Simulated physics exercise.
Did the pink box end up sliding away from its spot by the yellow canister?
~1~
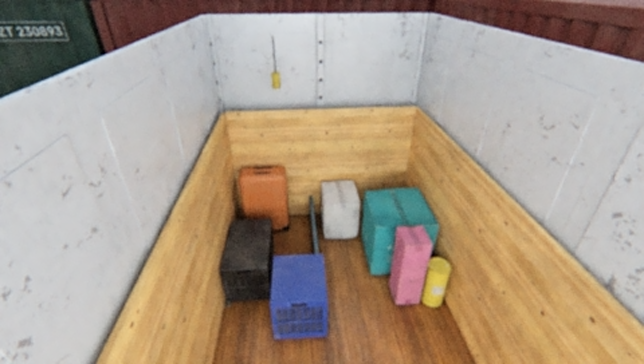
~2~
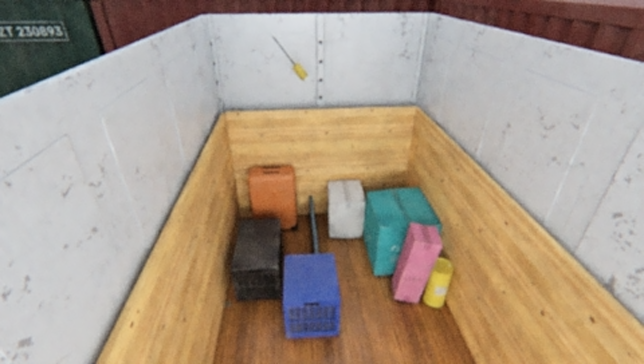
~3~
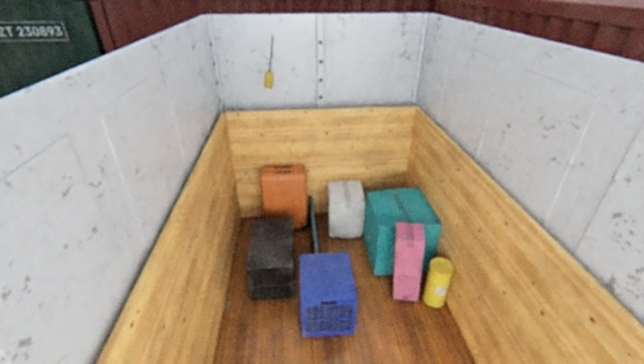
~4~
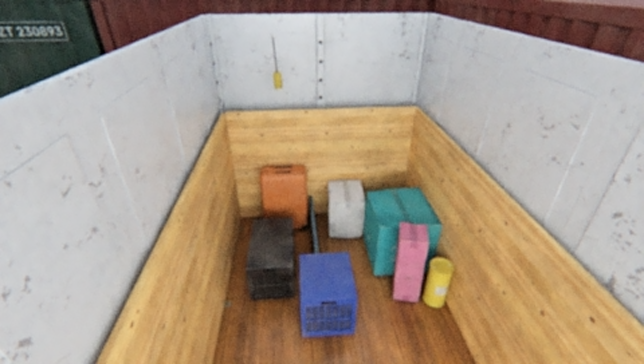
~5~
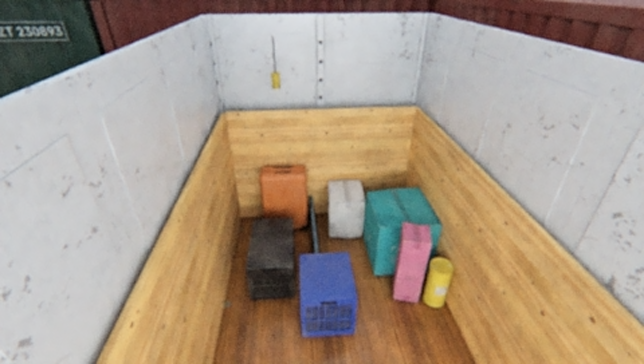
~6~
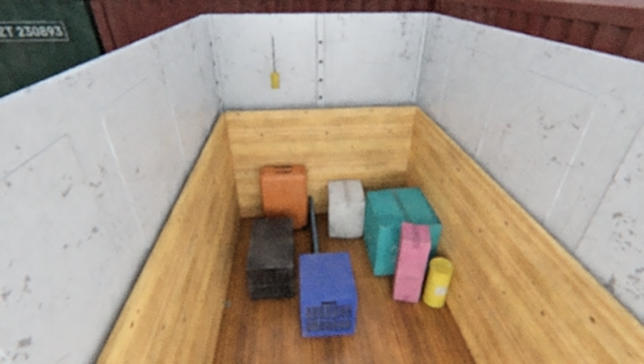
No, the pink box tilted for a moment but ended up standing in about the same place beside the yellow canister.
